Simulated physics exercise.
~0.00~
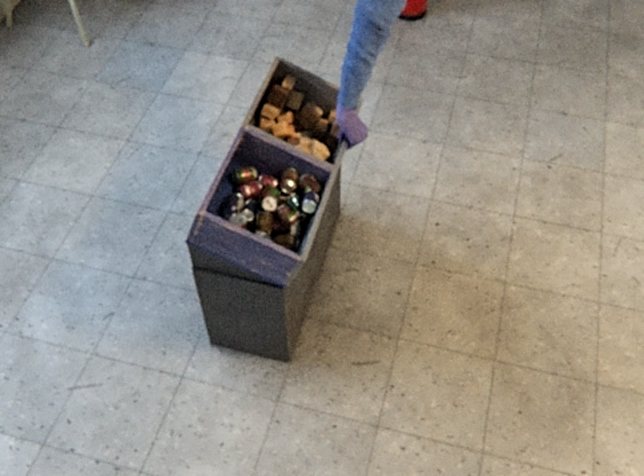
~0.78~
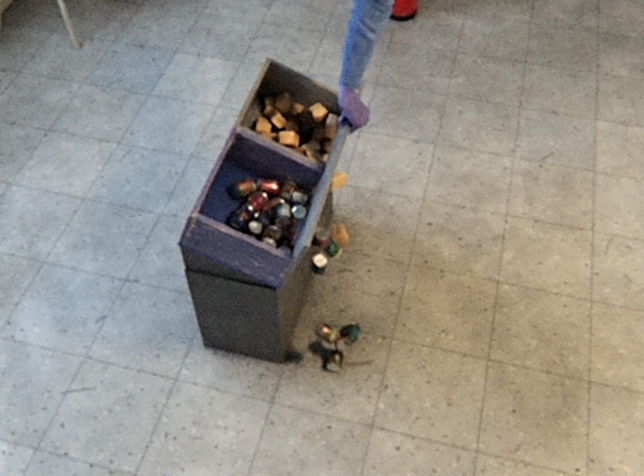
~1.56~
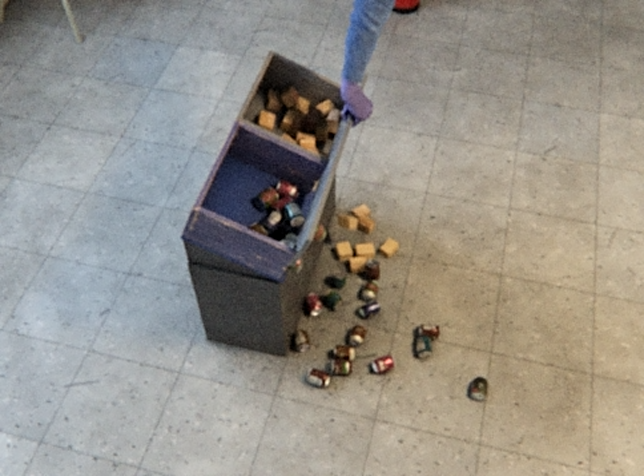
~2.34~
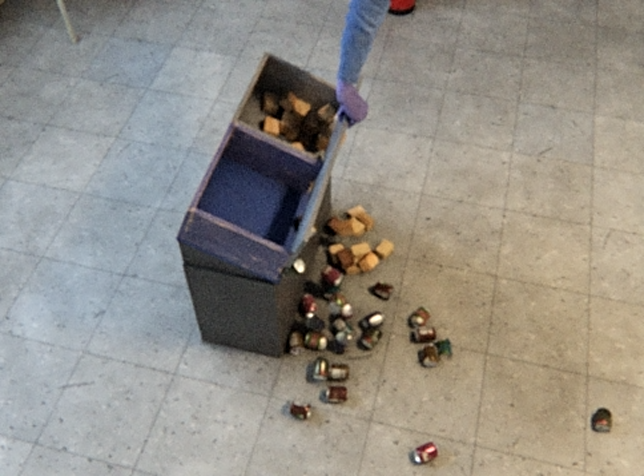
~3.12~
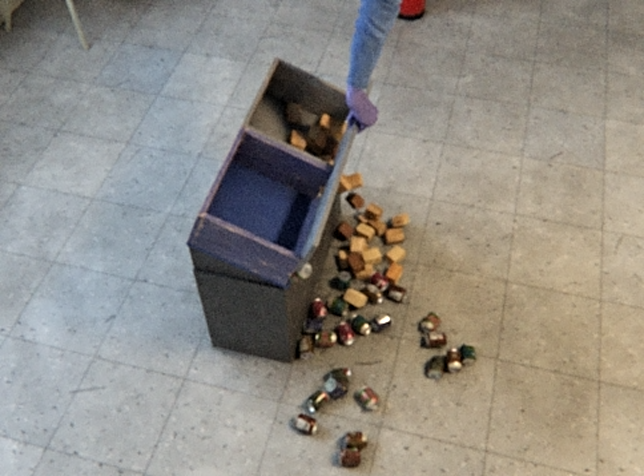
On a tiled floor, a gloved hand holds a bin as cans and blocks spill out rightward.
